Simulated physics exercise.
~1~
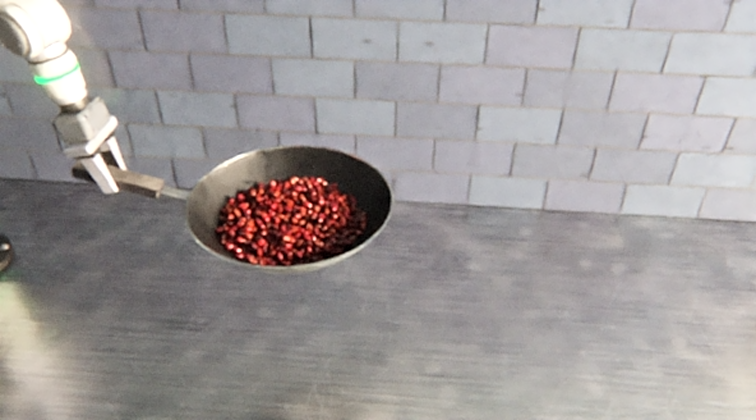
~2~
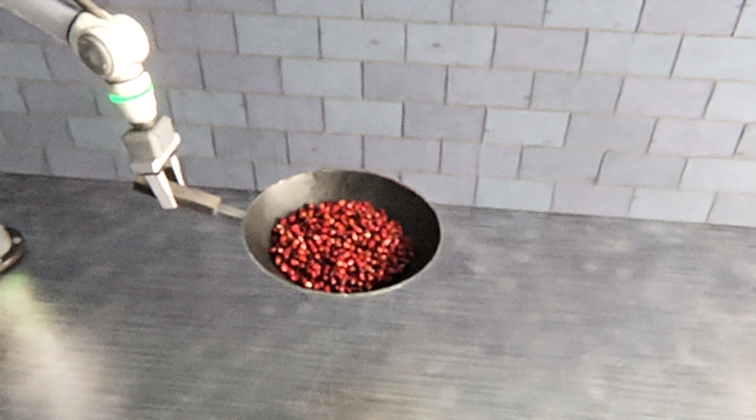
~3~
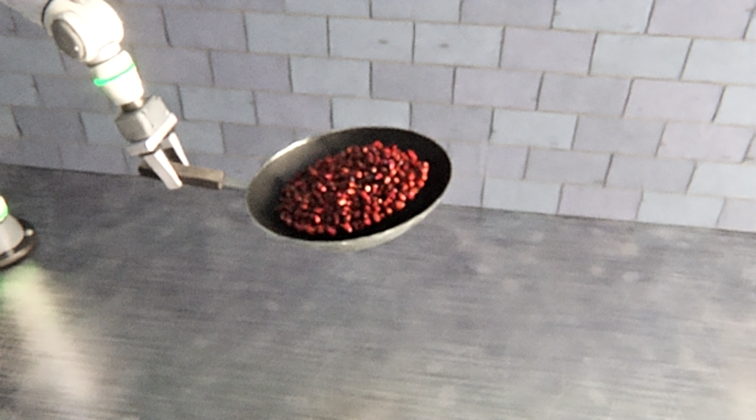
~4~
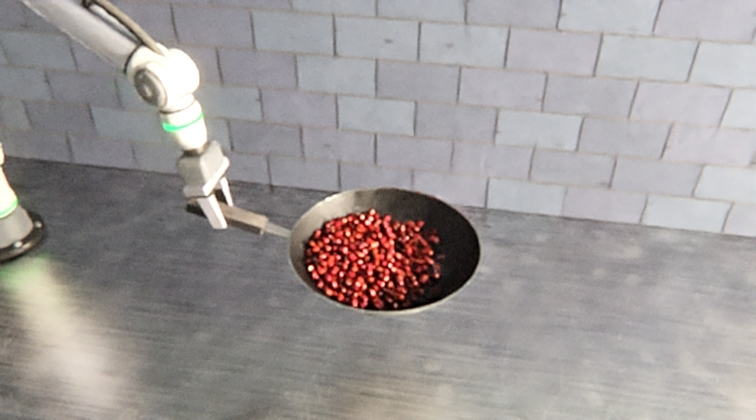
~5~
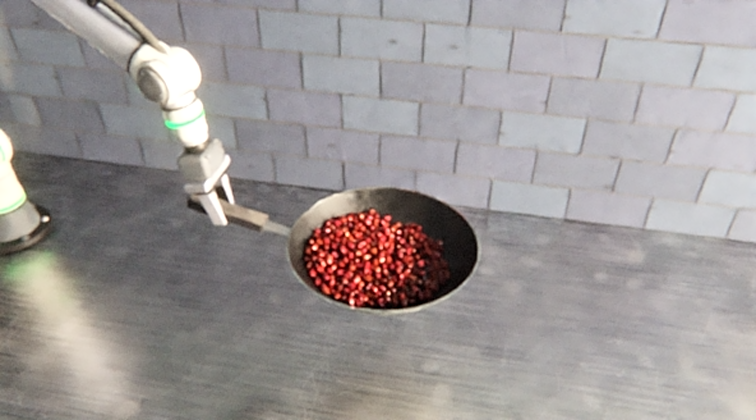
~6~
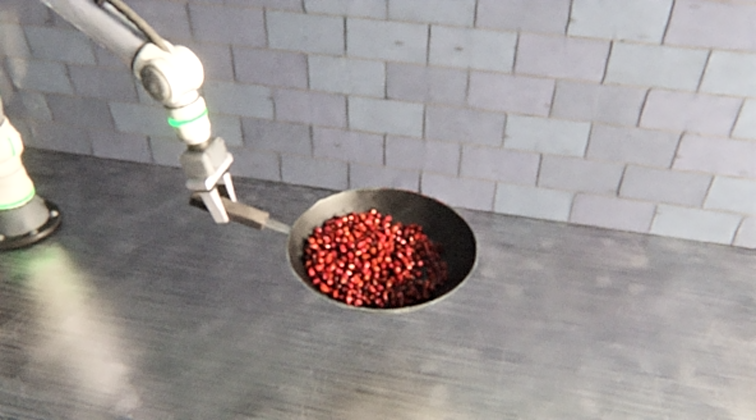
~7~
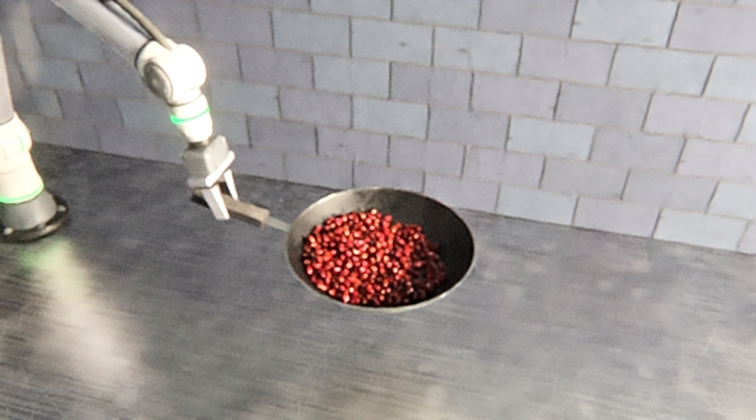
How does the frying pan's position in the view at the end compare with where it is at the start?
At the end the frying pan is farther to the right and a little lower in the view than it is at the start.
